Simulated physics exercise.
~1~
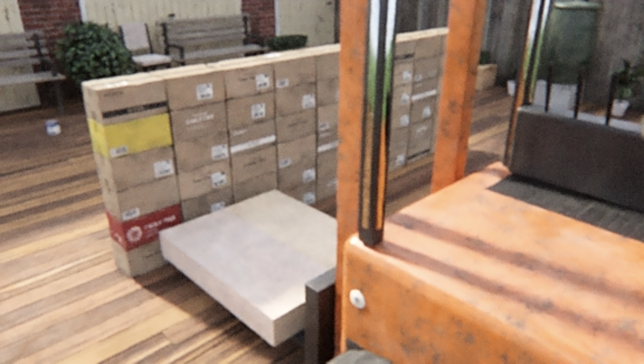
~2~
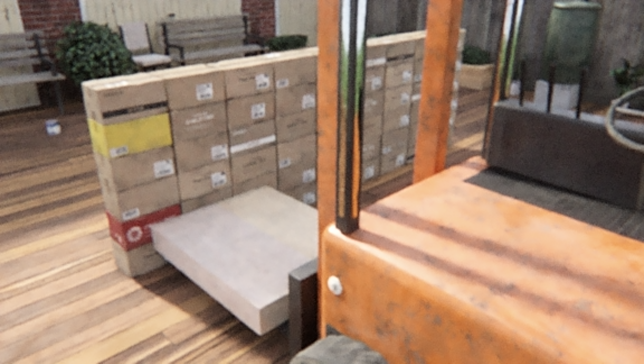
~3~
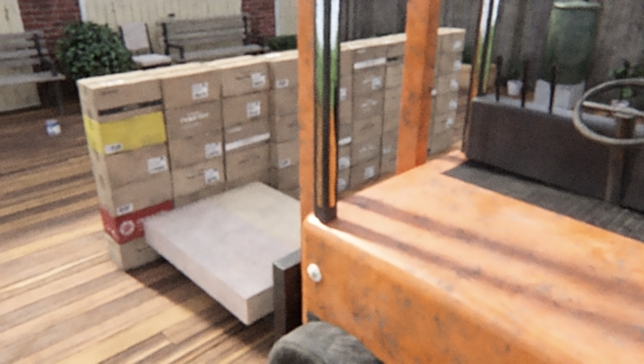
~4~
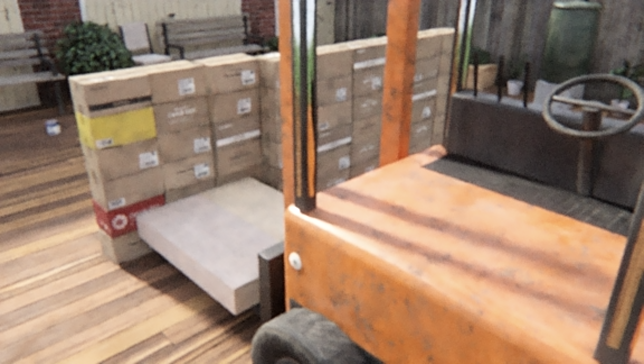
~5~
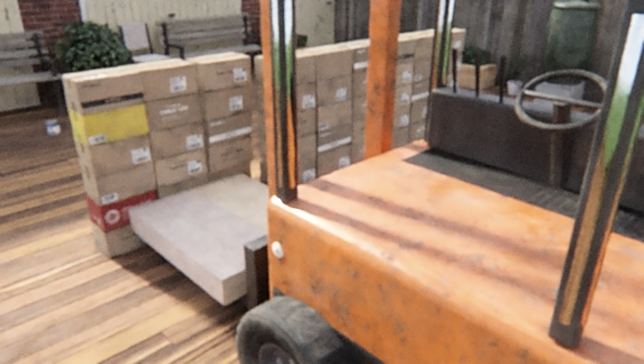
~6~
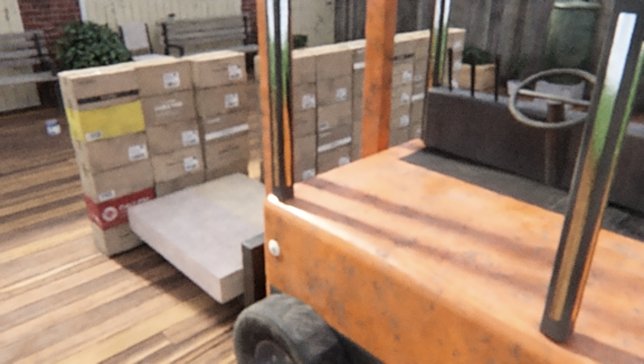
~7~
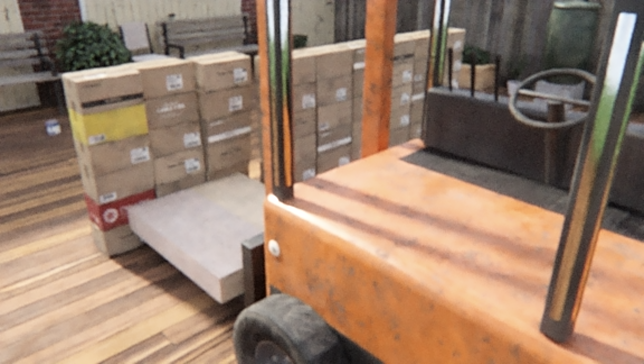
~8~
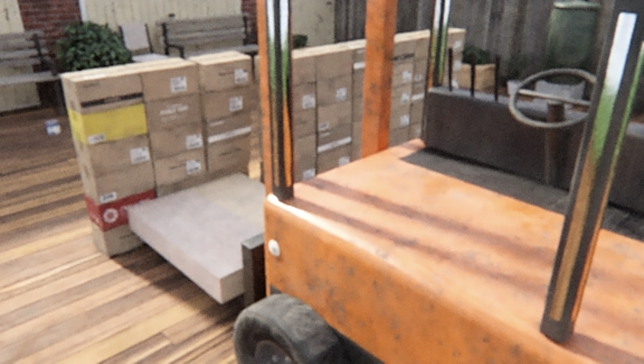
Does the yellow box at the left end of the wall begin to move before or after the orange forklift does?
The yellow box begins to move after the orange forklift. The forklift is already gliding left while the box is still in place, and the box shifts only later as the case pushes the stacks.
